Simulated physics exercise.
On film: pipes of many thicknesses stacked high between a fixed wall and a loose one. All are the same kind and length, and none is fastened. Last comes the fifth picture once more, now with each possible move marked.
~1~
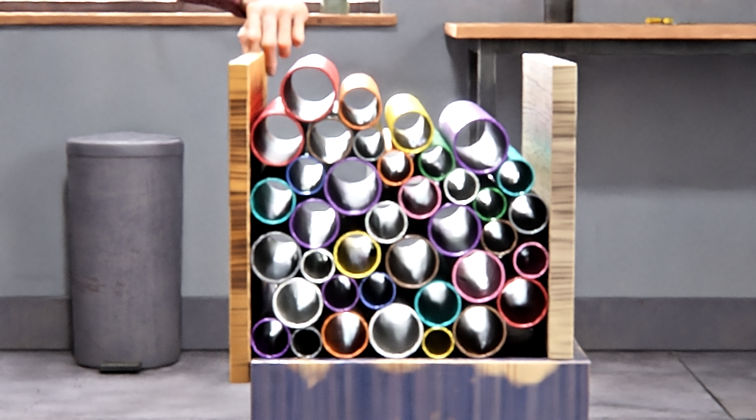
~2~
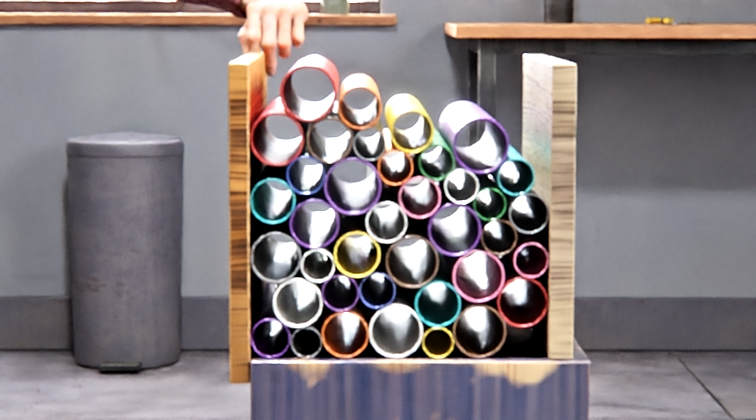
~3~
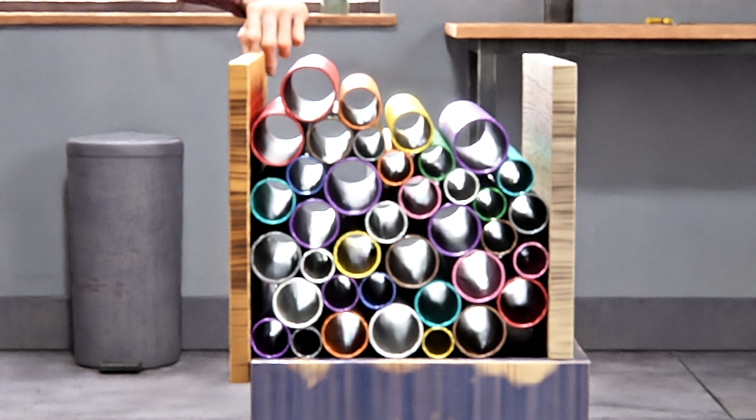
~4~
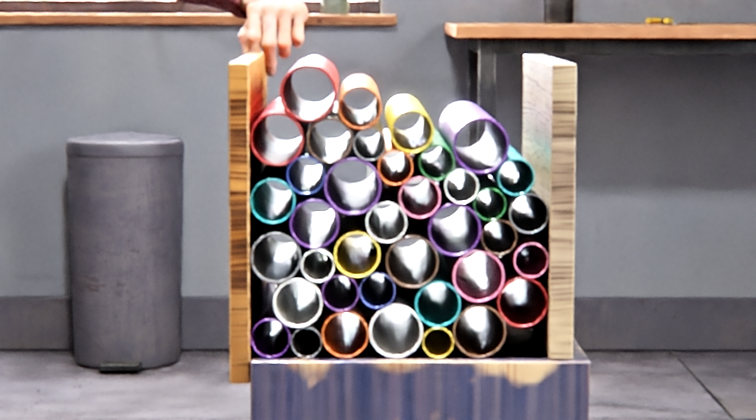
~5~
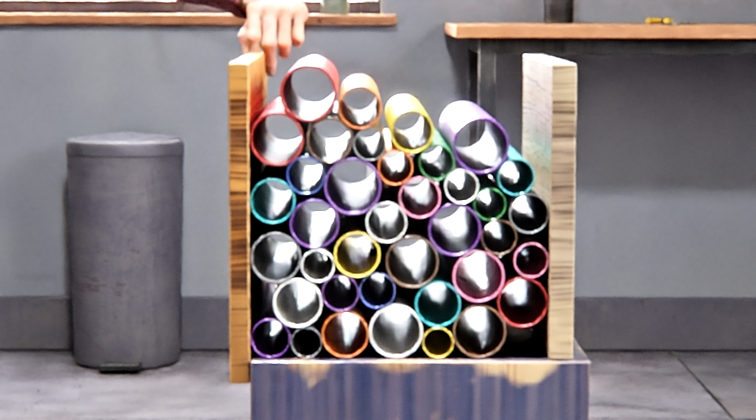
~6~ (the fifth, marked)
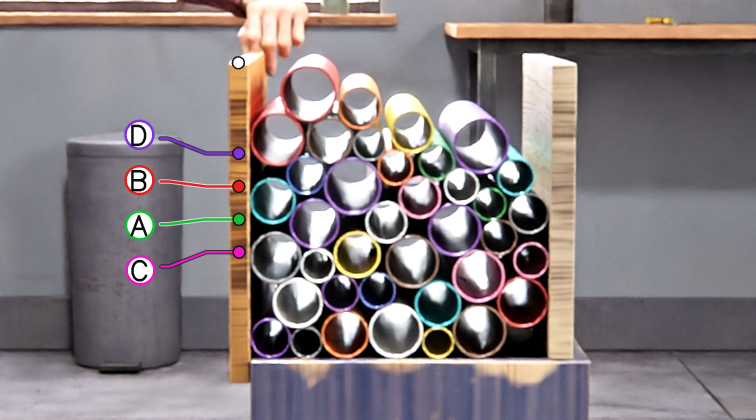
A hand rests on the left side board beside stacked colourful pipes, and nothing visibly moves.
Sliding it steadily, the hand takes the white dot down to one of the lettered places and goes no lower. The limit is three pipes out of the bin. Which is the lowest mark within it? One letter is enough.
Stop at A.
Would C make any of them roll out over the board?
Yes.
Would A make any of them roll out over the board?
At A: Yes.
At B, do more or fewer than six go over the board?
It loses fewer than six.
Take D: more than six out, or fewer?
At D, fewer than six.
On the marked copy, A at (239, 220); B at (239, 187); C at (239, 252); D at (238, 153); the white dot at (238, 63).
Taking A. A third of the way, top of the board (250, 134).
Two thirds of the way, top of the board (250, 215).
When it is over, top of the board (250, 219), two out over the board.
As for the rest, B none out over the board; C more than three out over the board; D none out over the board.
